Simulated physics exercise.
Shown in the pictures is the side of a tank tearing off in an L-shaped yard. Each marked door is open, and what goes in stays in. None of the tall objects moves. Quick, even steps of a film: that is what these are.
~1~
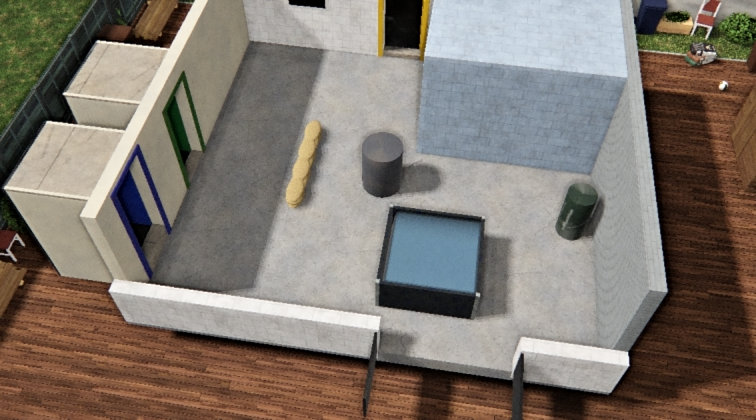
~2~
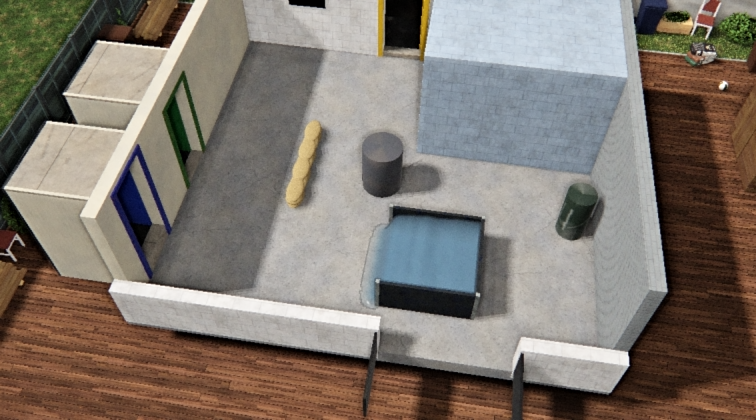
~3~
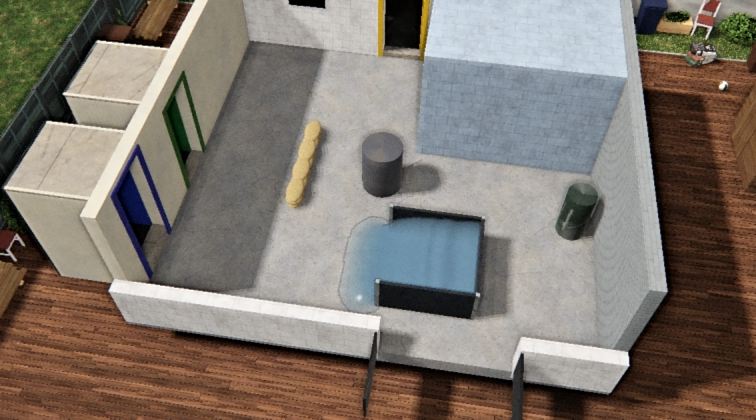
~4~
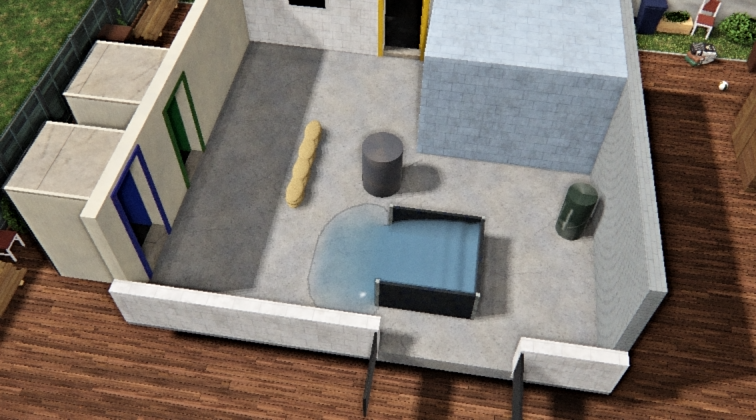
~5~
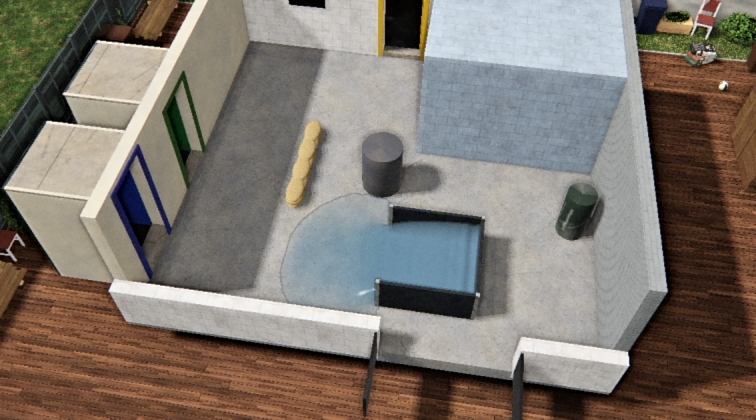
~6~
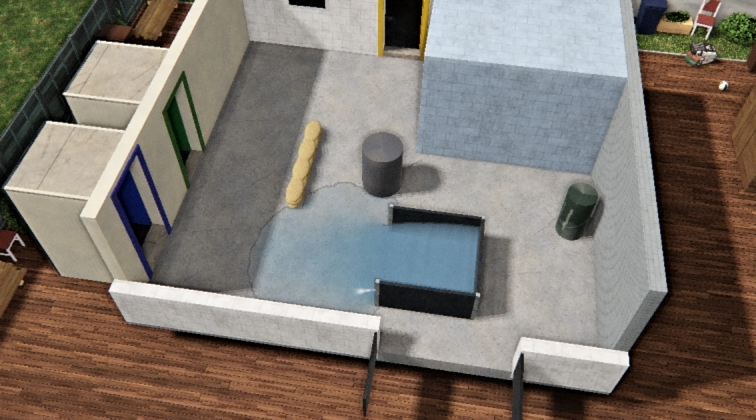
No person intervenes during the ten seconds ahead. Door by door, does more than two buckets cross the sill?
As I see it, the blue door is not swamped, the green door is swamped, the yellow door is not swamped.
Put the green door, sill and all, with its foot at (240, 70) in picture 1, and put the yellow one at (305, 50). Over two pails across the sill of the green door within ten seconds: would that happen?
My reading: The green door lets less in.
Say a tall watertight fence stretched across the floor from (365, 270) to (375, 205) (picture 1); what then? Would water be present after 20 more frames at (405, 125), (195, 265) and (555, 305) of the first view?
The first spot is untouched, the second swamped, the third untouched.
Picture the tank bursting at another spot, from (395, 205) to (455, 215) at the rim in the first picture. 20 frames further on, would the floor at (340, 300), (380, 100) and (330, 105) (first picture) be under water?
Untouched, soaked, soaked.
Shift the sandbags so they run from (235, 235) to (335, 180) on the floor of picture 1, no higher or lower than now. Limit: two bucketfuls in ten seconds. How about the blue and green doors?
The blue door ends up below, while the green door ends up below.
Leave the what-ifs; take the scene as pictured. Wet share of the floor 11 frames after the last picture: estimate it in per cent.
Near 35 in a hundred.
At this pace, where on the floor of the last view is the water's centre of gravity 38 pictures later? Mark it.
The balance point is around (307, 194).
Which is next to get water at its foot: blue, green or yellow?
Soonest: The blue door.
A moment on, water covers 25 % of the floor; the blue door wet at the sill, nothing in, the green door not reached, the yellow door not reached.
Next, water covers 35 % of the floor; the blue door wet at the sill, nothing in, the green door under two buckets in, the yellow door not reached.
Then, water covers 45 % of the floor; the blue door wet at the sill, nothing in, the green door over two buckets in, the yellow door not reached.
Later, water covers 65 % of the floor; the blue door wet at the sill, nothing in, the green door over two buckets in, the yellow door wet at the sill, nothing in.
In the end, water covers 85 % of the floor; the blue door wet at the sill, nothing in, the green door over two buckets in, the yellow door wet at the sill, nothing in.
